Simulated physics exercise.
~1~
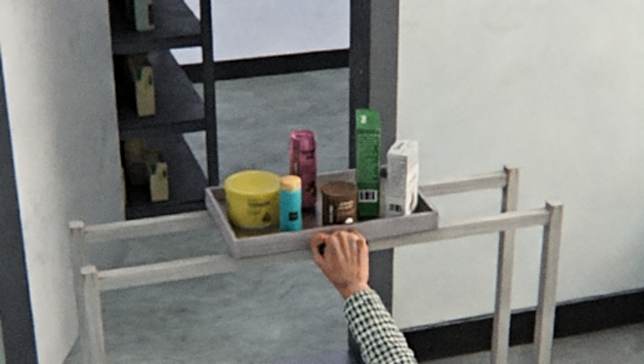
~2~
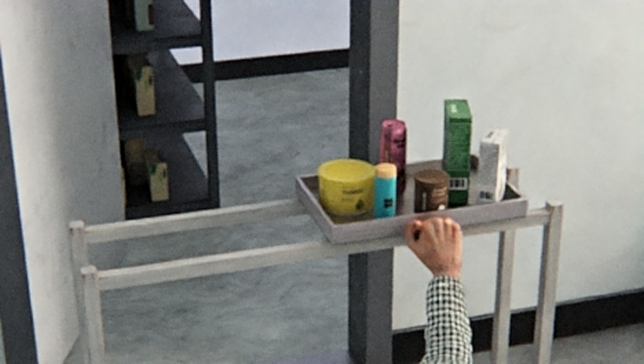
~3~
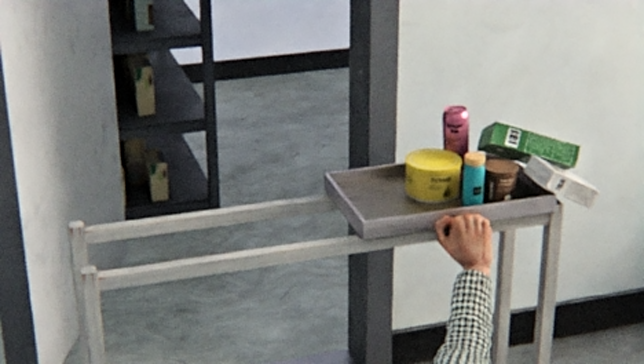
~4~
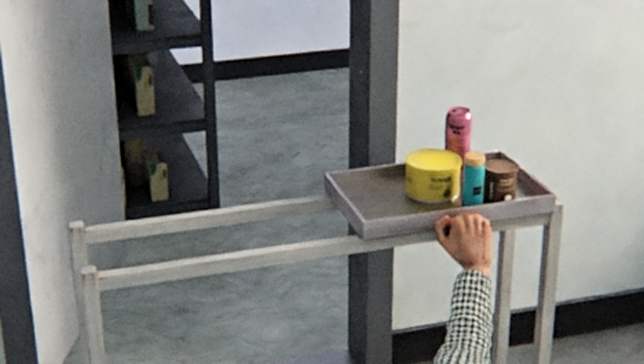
A tall green packet and a white packet toppled off the right end of a tray when a hand shoved it along its rails to a stop, leaving the yellow tub, turquoise shaker, pink can and brown tin standing on it.
